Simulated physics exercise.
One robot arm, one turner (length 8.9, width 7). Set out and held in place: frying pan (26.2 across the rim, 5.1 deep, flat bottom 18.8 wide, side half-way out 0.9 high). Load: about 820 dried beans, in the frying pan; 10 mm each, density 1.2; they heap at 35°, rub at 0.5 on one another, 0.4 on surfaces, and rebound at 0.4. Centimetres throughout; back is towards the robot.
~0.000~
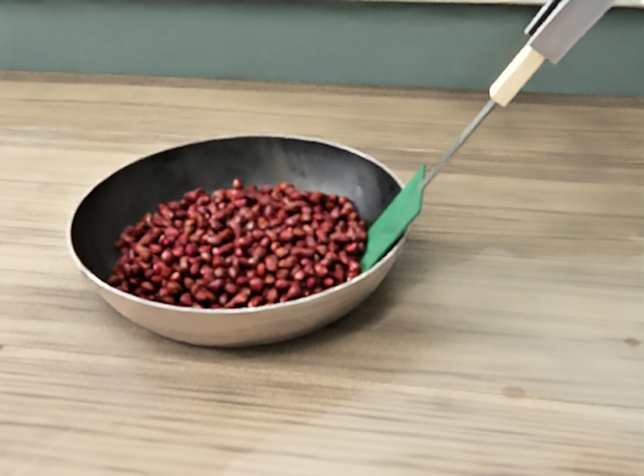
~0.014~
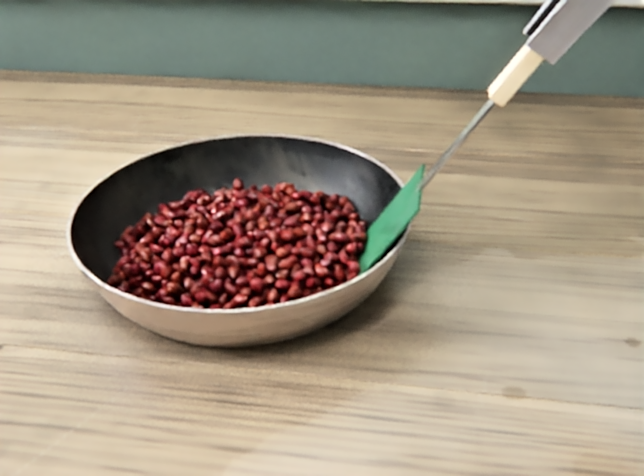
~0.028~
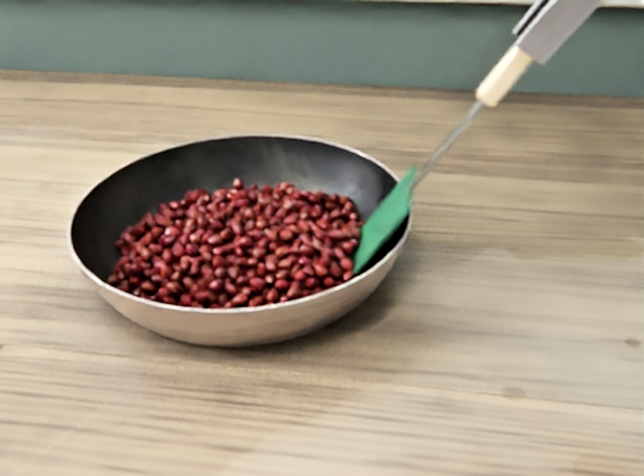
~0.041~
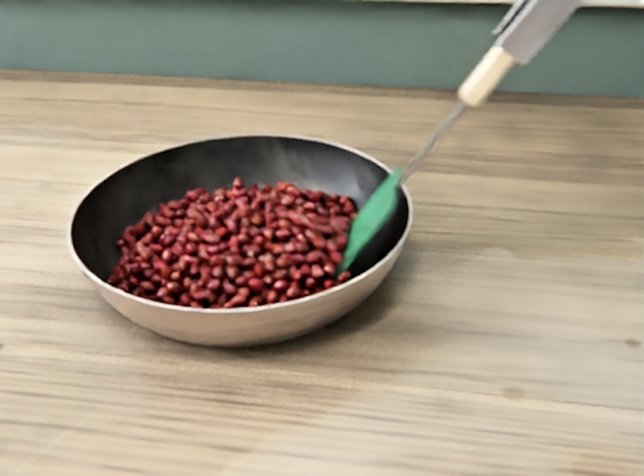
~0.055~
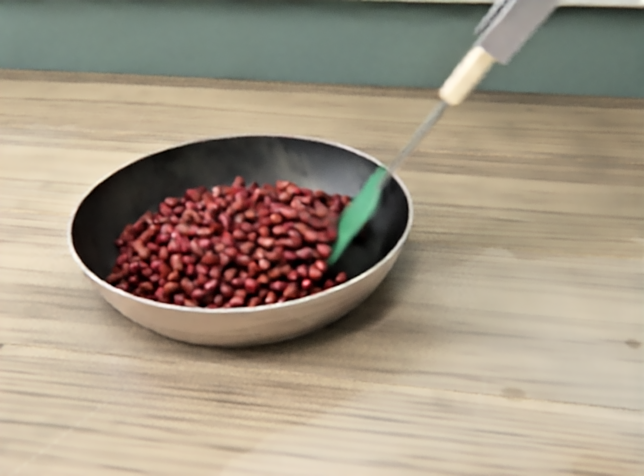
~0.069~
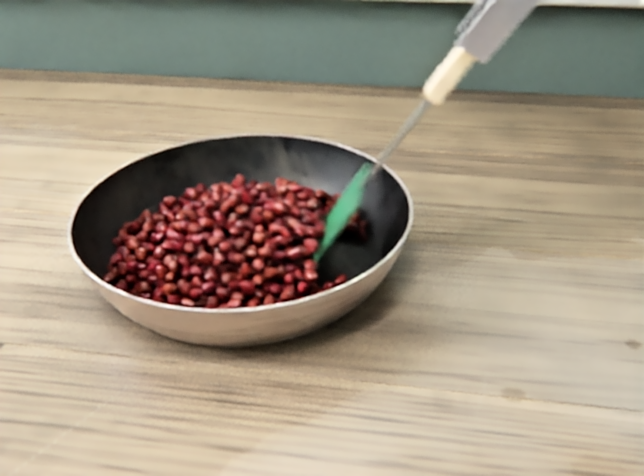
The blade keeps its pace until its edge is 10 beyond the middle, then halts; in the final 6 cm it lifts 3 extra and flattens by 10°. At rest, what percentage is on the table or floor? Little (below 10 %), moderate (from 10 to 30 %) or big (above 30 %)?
Share on the table or floor: Moderate (from 10 to 30 %).
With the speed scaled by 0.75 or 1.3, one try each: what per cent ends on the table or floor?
About 15 and 25 per cent.
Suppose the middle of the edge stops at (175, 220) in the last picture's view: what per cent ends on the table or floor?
Some 5 per cent.
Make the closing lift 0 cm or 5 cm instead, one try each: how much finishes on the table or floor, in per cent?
About 10 and 15 per cent.
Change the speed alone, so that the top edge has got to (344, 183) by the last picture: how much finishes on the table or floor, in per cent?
Some 25 per cent.
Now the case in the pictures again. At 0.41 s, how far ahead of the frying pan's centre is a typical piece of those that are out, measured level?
Roughly 20 cm.
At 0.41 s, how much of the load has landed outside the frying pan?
Roughly 15 per cent.
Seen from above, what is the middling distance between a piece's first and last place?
Some 4 cm.
By 0.12 s, sloping 57°, highest piece 6 above the table; 823 in the frying pan.
By 0.18 s, sloping 54°, highest piece 6 above the table; 823 in the frying pan.
By 0.41 s, sloping 47°, highest piece 10 above the table; 662 in the frying pan, 116 on the table or floor, 45 on the blade or in flight.
By 1.46 s, sloping 47°, highest piece 5 above the table; 662 in the frying pan, 161 on the table or floor.
Final count, 662 in the frying pan, 161 on the table or floor. That is 20 % on the table or floor.
